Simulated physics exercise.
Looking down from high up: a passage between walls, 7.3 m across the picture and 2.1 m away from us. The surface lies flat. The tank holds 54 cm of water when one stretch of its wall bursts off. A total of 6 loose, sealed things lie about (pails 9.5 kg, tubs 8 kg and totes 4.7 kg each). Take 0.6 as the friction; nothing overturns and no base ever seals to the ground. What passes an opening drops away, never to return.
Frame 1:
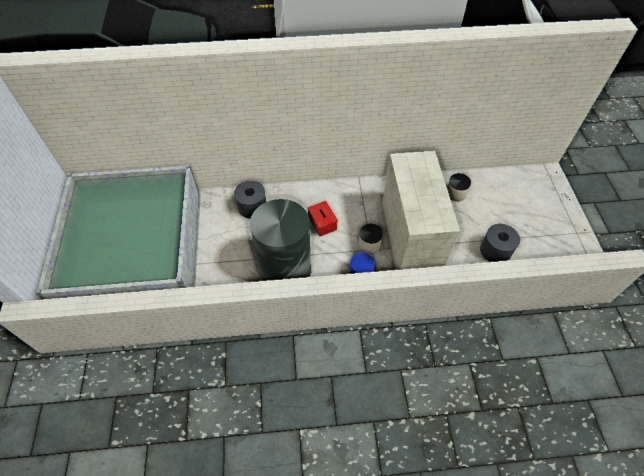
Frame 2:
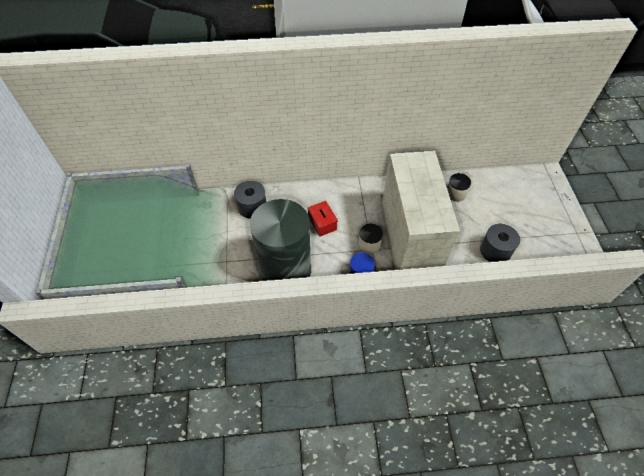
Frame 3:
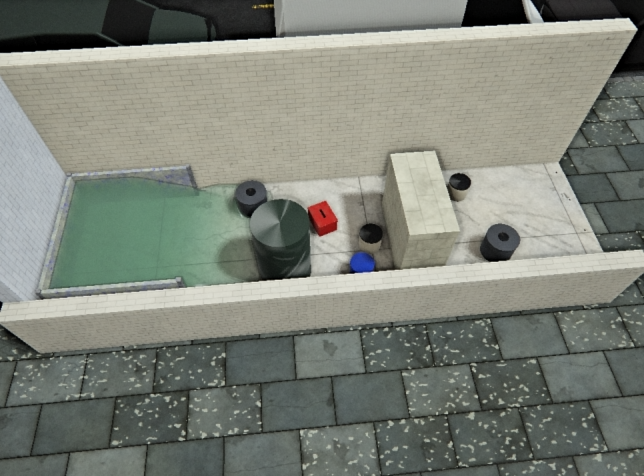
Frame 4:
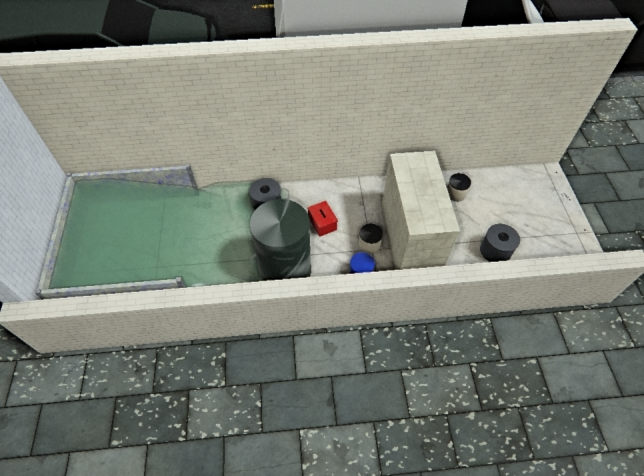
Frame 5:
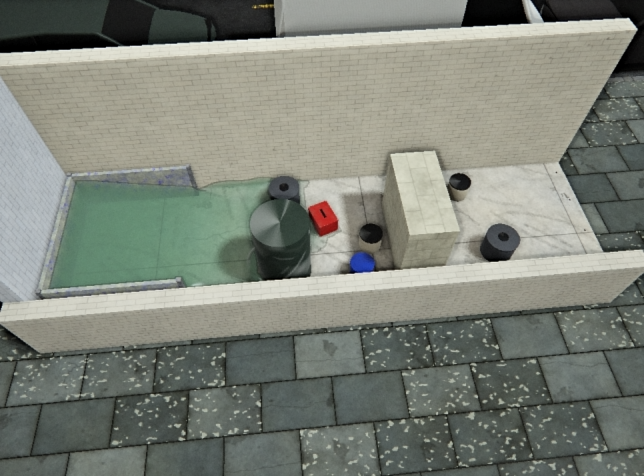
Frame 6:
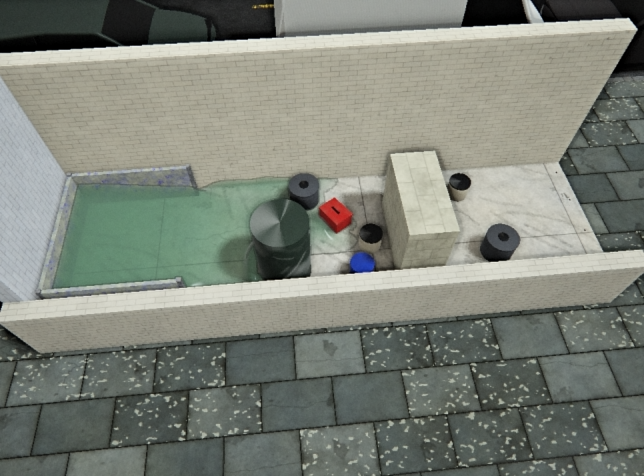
In this clip, part of a tank's wall gives way at the left of a walled passage and green water spreads rightward, pushing a dark tub along behind a large cylinder before a small red box shifts slightly right.
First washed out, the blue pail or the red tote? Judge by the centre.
The red one goes first.
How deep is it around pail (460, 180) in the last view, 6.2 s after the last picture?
About 3 cm.
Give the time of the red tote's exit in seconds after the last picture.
It should be at around 3.5 seconds.
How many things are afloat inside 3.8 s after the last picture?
3.
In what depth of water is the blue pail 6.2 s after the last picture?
Around 8 cm.
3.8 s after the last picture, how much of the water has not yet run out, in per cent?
Some 82 per cent remains.
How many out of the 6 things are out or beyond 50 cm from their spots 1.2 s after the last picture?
The answer is 2.
Then, 1.2 s after the last picture the blue pail is near (378, 273), 0.3 m from its start, afloat; the red tote is near (374, 185), 0.8 m from its start, afloat; 0 of 6 are out; 4 afloat.
Then, 3.8 s after the last picture the blue pail is near (321, 229), 0.8 m from its start, afloat; the red tote has gone out (3.4 s after the last picture); 2 of 6 are out; 3 afloat.
Then, 6.2 s after the last picture the blue pail is near (279, 188), 1.7 m from its start, aground; the red tote has gone out (3.4 s after the last picture); 3 of 6 are out; 0 afloat.
Then, 9.2 s after the last picture the blue pail is near (280, 188), 1.7 m from its start, aground; the red tote has gone out (3.4 s after the last picture); 3 of 6 are out; 0 afloat.
